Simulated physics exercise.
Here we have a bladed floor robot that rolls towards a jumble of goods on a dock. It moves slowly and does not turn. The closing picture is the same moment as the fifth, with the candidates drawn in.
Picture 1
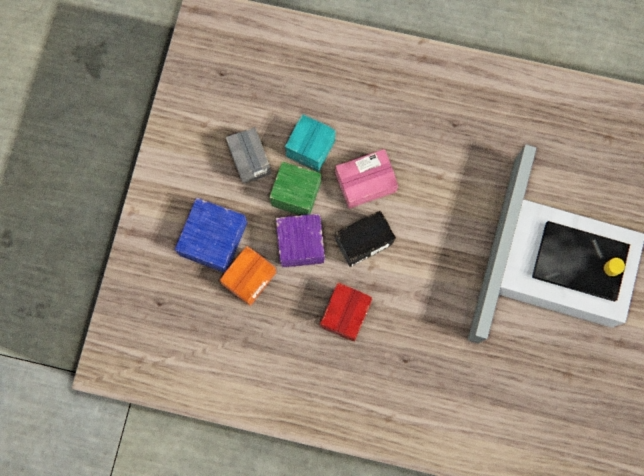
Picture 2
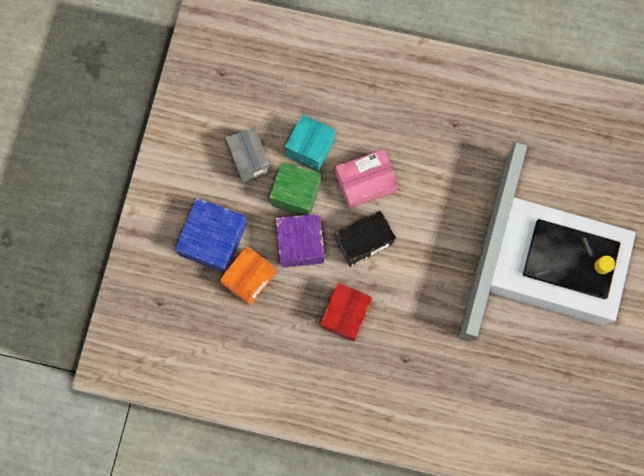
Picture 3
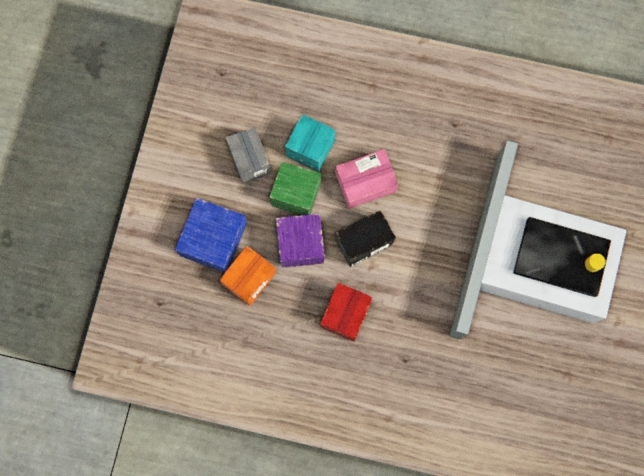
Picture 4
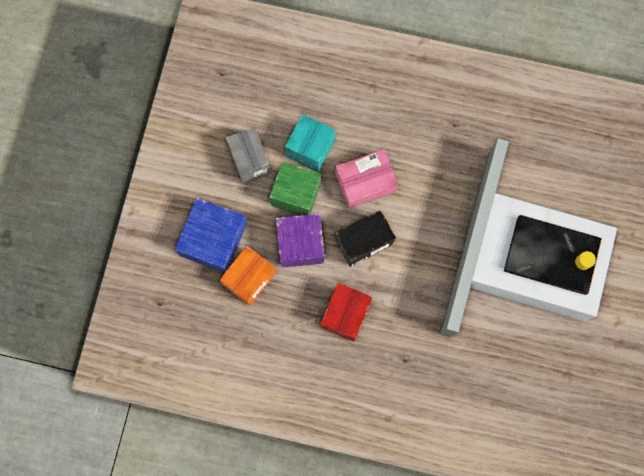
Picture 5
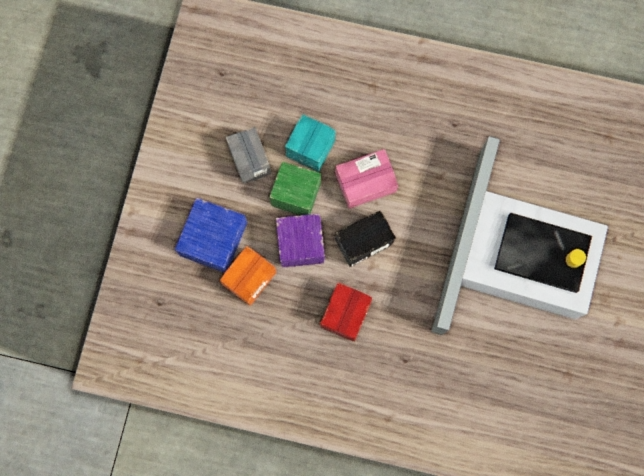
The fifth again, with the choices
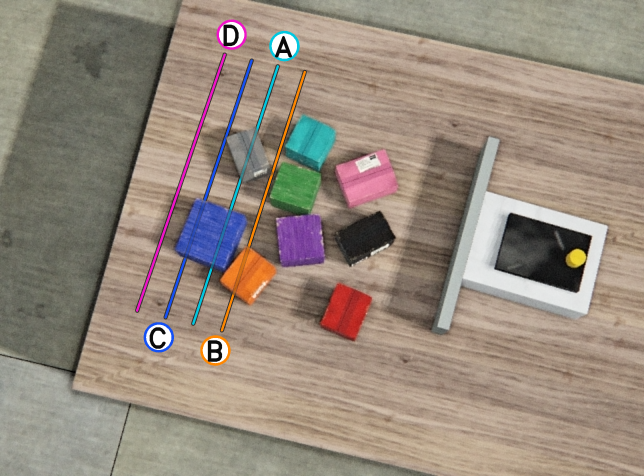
In this clip, a white and black machine with a wide gray blade moves slowly left across a wooden surface toward a cluster of colorful boxes, which stay still, with a gap remaining between the blade and the boxes.
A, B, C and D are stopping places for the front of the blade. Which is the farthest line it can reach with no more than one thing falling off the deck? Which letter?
At C, and not beyond.
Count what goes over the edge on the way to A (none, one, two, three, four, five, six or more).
By then, none.
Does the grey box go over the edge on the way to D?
Yes.
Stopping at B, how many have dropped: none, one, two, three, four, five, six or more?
By then, none.
On the copy, A at (237, 191); B at (265, 197); C at (210, 185); D at (182, 179).
On C. First, robot (442, 229); red parcel (321, 311); purple crate (283, 242).
Then, robot (347, 208); grey box (217, 142); blue crate (192, 236).
Finally, robot (275, 192); blue crate (123, 219); grey box (158, 121); none fallen.
By contrast, A is within the limit but short; B is within the limit but short; D drops three.
